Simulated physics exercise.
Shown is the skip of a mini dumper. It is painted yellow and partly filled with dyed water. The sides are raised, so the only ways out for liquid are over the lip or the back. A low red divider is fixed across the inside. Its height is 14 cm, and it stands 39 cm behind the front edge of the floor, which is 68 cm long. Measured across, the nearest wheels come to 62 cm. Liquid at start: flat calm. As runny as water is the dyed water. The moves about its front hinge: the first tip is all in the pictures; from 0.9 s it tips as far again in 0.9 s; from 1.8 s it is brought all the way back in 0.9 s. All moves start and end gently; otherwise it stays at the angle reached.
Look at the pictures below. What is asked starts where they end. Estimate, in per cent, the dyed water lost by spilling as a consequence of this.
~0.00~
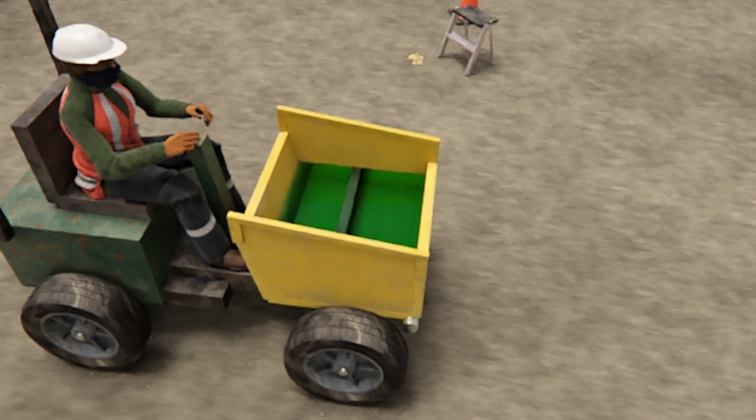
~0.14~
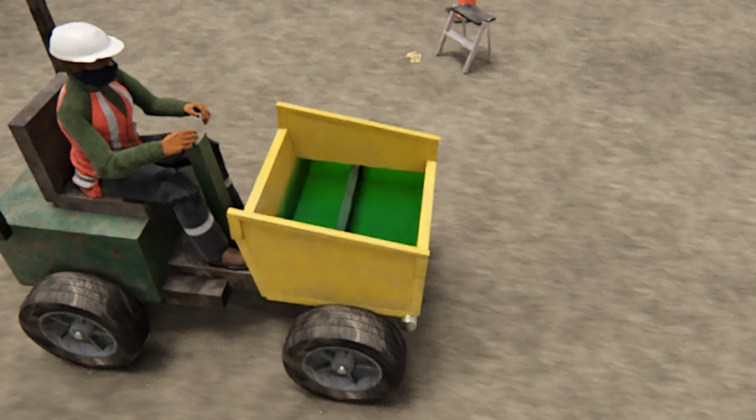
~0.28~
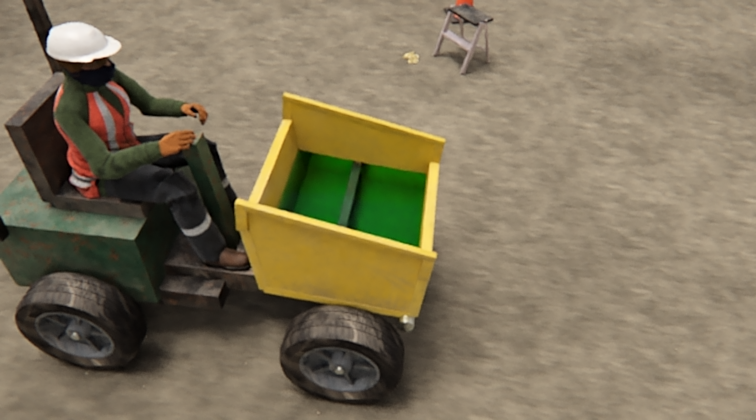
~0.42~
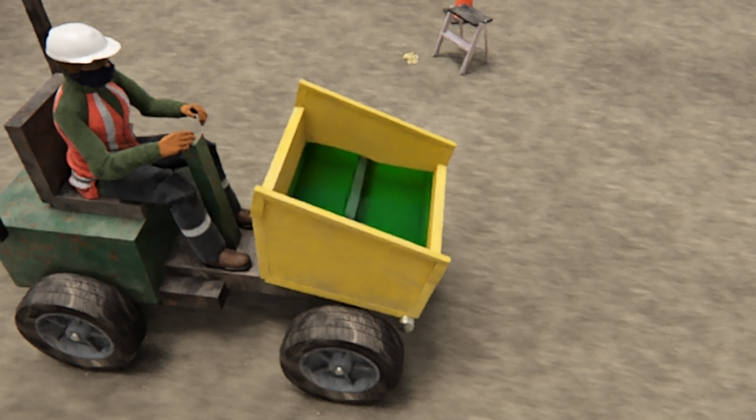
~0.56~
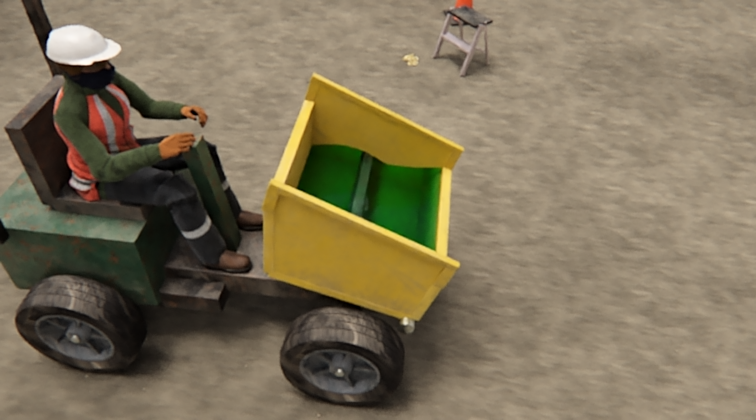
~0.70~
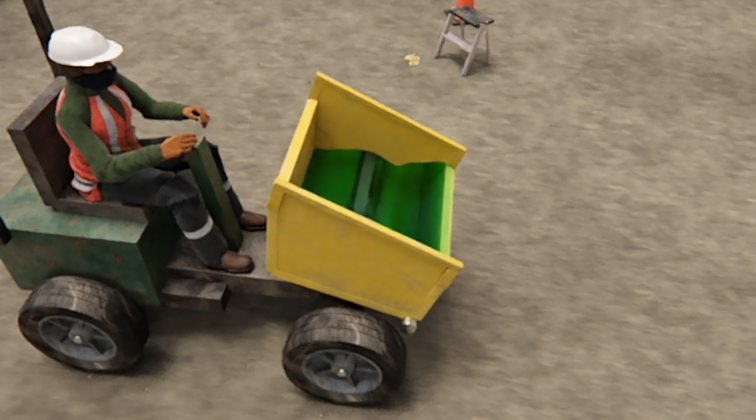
Around 44 in every hundred parts is lost.
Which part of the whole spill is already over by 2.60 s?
Roughly 100 per cent by then.
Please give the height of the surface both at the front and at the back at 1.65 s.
Approx. 32 cm front, approx. 6 cm back.
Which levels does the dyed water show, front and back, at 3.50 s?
About 14 cm in front and 8 cm behind.
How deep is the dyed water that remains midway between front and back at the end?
Close to 14 cm once things settle.
Then, 1.65 s in, the skip is at 37° forwards, the surface stands 6 cm at the back and 33 cm at the front; 17 per cent is out, over the front.
Then, 2.60 s in, the surface stands 7 cm at the back and 13 cm at the front; 44 per cent is out, over the front.
Then, 3.50 s in, the surface stands 7 cm at the back and 14 cm at the front; 44 per cent is out, over the front.
Then, 5.59 s in, 44 per cent is out, over the front, 47 of 105 litres.
